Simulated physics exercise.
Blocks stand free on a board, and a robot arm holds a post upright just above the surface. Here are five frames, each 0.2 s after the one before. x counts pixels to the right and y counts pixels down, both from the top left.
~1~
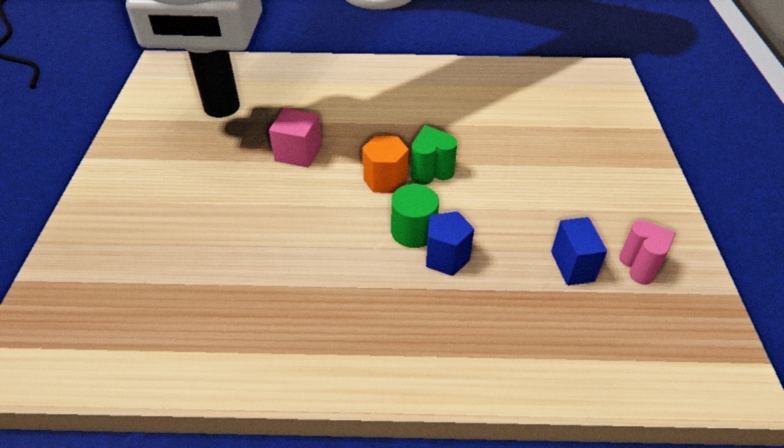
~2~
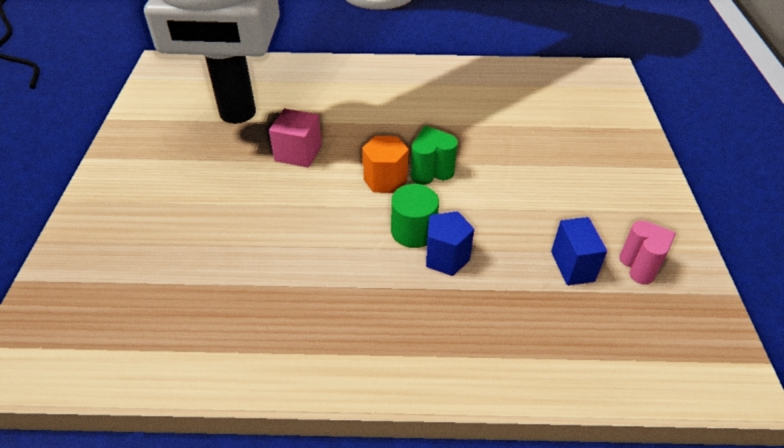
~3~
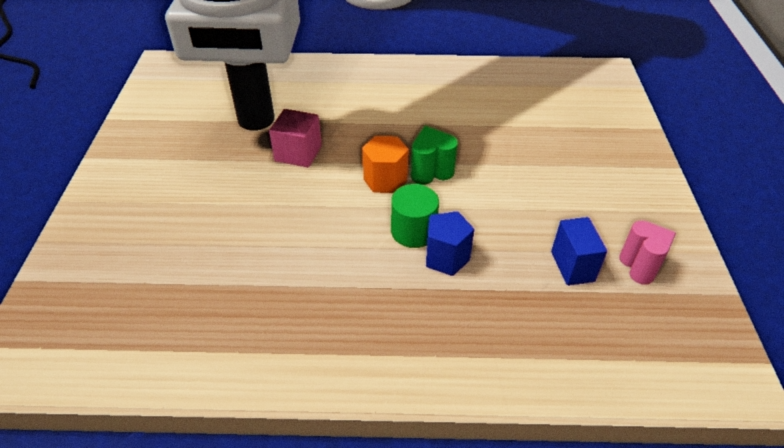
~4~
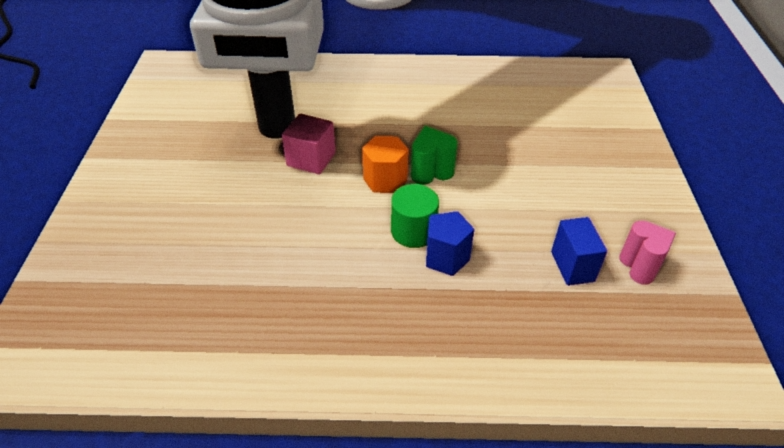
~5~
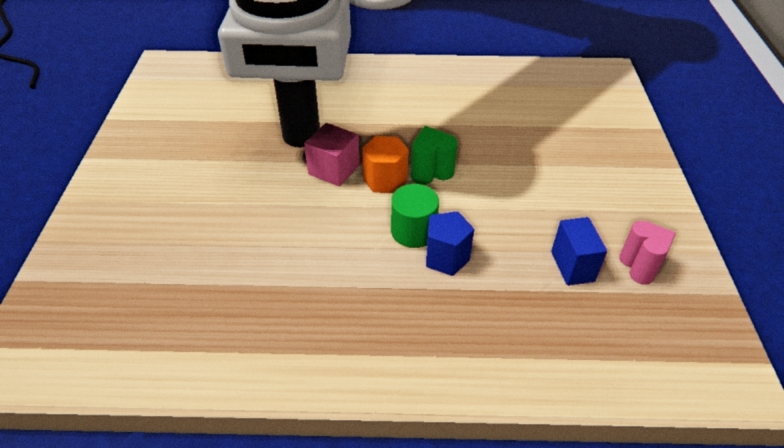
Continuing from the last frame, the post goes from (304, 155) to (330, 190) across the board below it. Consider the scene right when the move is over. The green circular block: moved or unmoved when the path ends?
It is untouched.
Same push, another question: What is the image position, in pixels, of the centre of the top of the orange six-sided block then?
Its top centre is at about (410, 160).
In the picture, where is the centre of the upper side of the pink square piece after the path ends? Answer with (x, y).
My best guess is (367, 168).
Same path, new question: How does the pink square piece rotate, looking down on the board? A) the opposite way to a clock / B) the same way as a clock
That would be A.
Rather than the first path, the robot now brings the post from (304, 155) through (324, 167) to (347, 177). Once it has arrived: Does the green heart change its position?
Yes, that is what happens.
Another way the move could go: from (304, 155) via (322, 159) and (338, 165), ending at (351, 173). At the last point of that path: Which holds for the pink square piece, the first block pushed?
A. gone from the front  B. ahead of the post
Option B.
On the path given first. Halfway along, post at (315, 153); pink square piece at (349, 153), turned 15° anticlockwise; orange six-sided block at (393, 152), turned 15° anticlockwise.
At the end, post at (328, 171); pink square piece at (367, 168), turned 25° anticlockwise; orange six-sided block at (410, 160), turned 30° anticlockwise; green circular block not moved; green heart at (443, 140), turned 25° anticlockwise.
